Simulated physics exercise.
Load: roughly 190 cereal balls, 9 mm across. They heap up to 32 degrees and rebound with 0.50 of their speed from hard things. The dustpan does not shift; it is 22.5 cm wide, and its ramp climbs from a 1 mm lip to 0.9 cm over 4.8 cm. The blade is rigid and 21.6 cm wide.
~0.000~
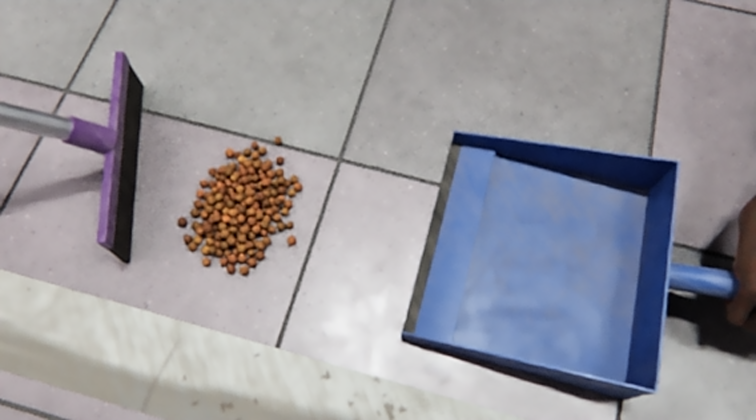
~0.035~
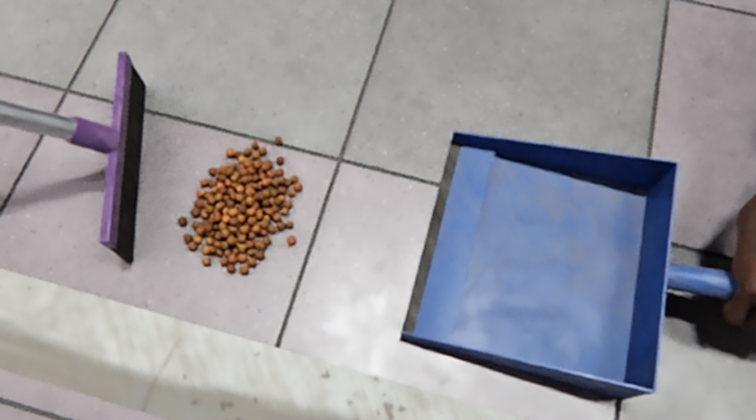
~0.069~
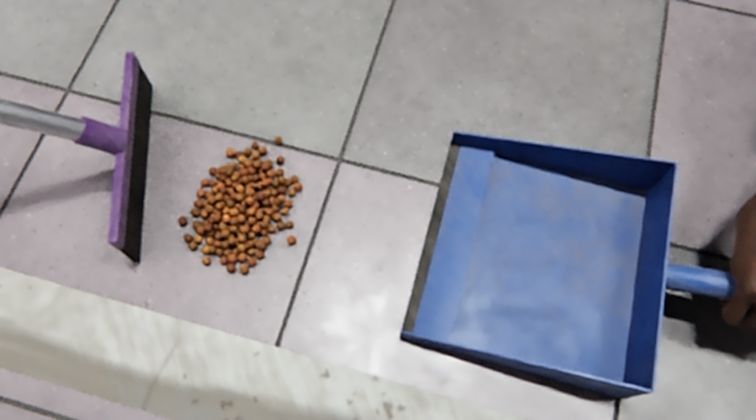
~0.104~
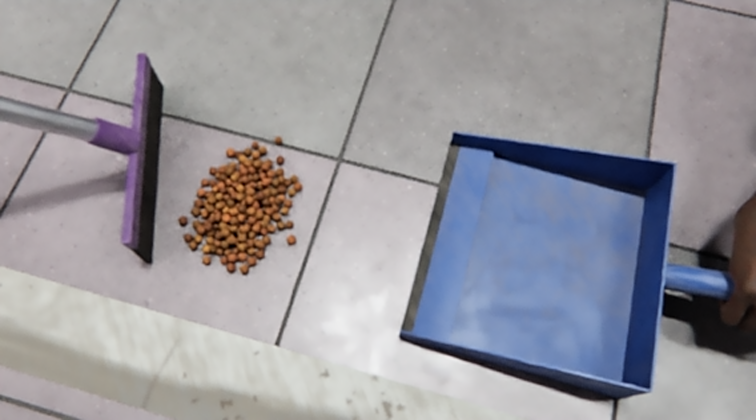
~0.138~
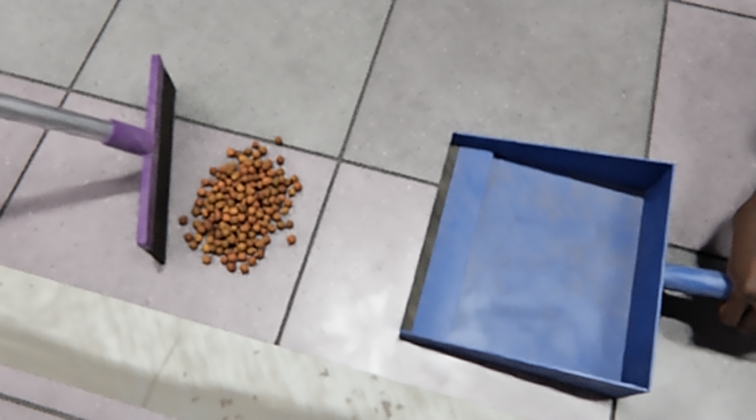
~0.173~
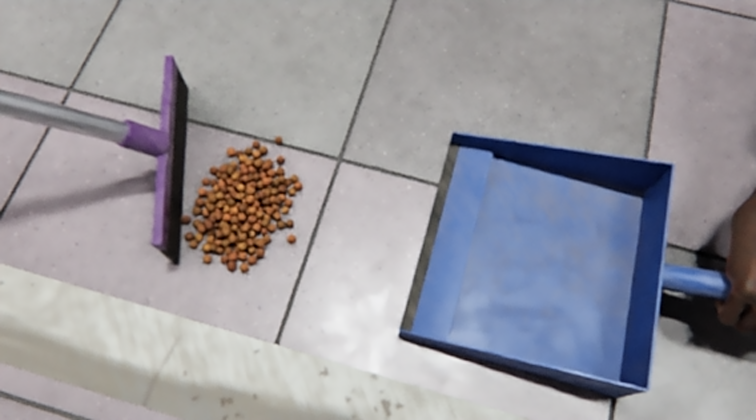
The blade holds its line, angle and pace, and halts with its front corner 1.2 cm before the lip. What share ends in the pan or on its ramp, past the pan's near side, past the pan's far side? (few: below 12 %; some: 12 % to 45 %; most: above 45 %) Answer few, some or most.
Pan some, near side few, far side few.
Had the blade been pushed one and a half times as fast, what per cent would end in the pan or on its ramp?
Then about 25 per cent.
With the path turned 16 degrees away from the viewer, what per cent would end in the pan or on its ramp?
Then about 20 per cent.
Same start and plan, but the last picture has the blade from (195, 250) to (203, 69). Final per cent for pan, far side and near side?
Pan 35, far 10, near 5.
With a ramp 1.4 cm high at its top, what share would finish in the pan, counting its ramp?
In that case some 20 per cent.
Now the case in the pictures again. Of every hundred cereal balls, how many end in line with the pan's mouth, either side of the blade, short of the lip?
Roughly 75 per cent.
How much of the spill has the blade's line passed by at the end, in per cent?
About 5 per cent.
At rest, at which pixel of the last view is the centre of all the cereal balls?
Around (419, 212).
After 0.45 s, middle of the blade 17 cm from the lip; 0 % over the lip, far side 0 %, near side 0 %.
Then, at 0.64 s, middle of the blade 9 cm from the lip; 0 % over the lip, far side 0 %, near side 0 %.
After 0.94 s, middle of the blade 5 cm from the lip; 20 % over the lip, far side 5 %, near side 0 %.
By 1.6 s all is still; pan 20 %, near side 0 %, far side 5 %, in front of the lip or behind the blade 75 %.
